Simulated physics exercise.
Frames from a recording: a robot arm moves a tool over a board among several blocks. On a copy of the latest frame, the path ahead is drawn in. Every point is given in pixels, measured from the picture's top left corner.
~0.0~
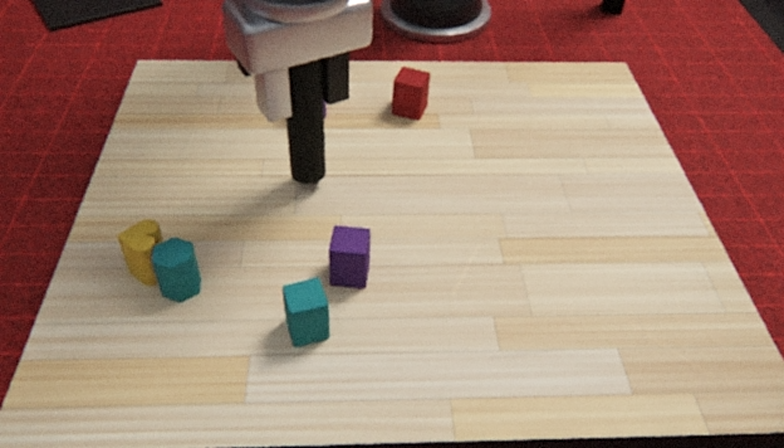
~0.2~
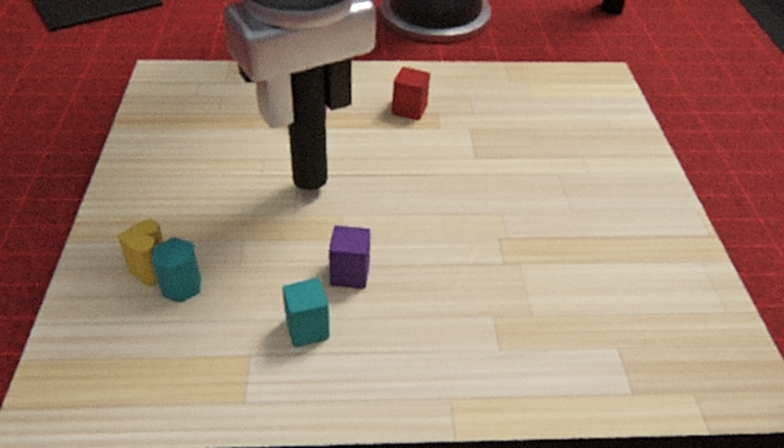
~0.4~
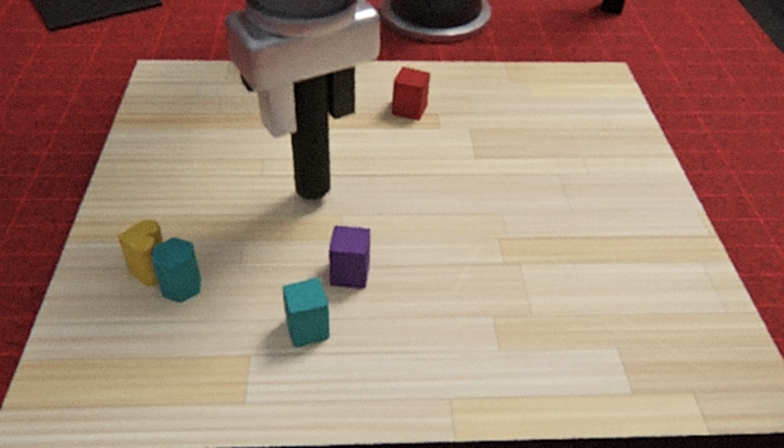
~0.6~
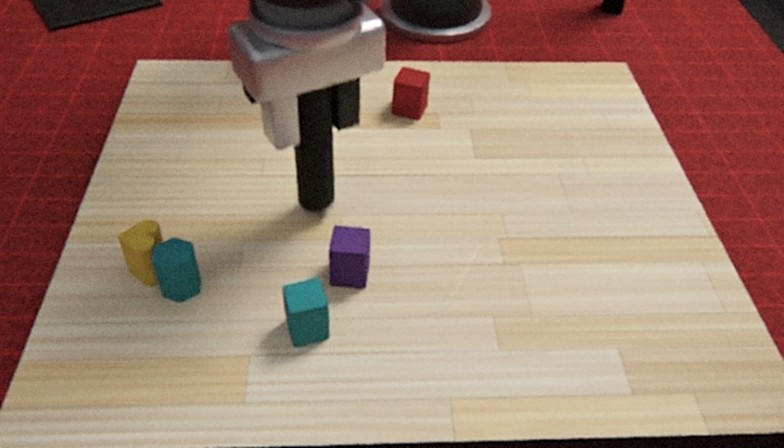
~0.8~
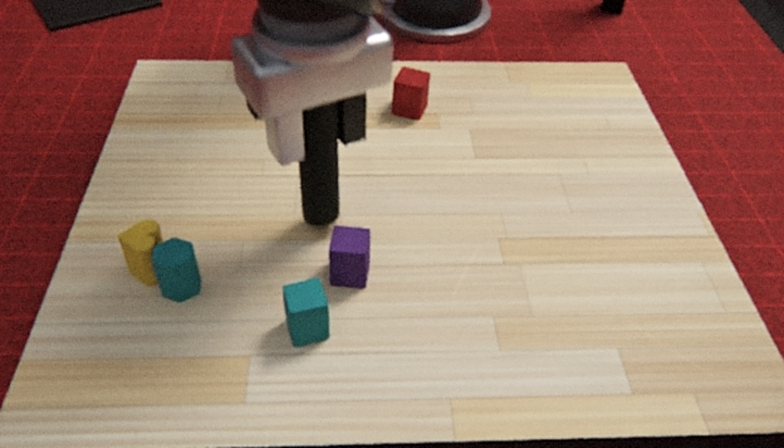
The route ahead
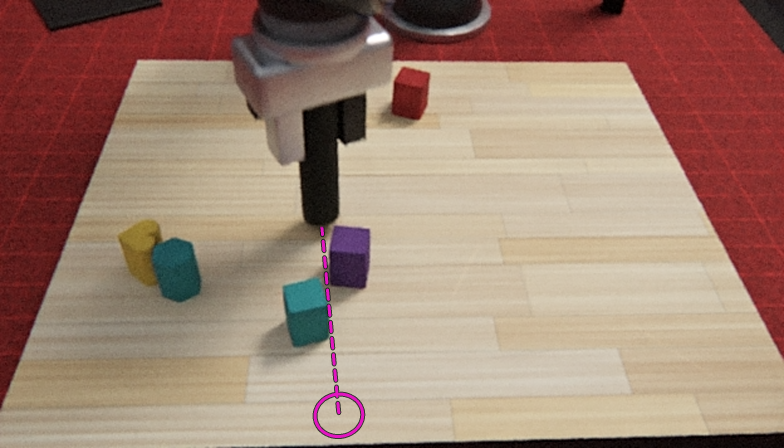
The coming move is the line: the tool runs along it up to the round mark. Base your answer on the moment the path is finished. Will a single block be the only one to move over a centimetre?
No, it doesn't check out.
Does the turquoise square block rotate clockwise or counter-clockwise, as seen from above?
In a top view, it turns clockwise.
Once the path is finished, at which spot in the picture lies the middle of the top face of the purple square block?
It is at (370, 267).
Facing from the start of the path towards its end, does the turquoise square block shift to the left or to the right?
It moves over to the right.
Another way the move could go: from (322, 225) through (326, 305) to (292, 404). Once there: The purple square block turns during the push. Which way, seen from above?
It spins against the clock.
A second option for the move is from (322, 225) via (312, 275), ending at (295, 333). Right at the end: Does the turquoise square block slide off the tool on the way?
My answer is no.
Path on the board, from (322, 225) directly to (339, 415).
The first path, step by step. One third of the way, tool (326, 270); purple square block (366, 258), turned 50° anticlockwise.
Two thirds of the way, tool (332, 332); turquoise square block (291, 324), turned 70° clockwise; purple square block (370, 267), turned 100° anticlockwise.
At the end, tool (339, 405); turquoise square block (288, 332), turned 100° clockwise; purple square block (370, 267), turned 100° anticlockwise.
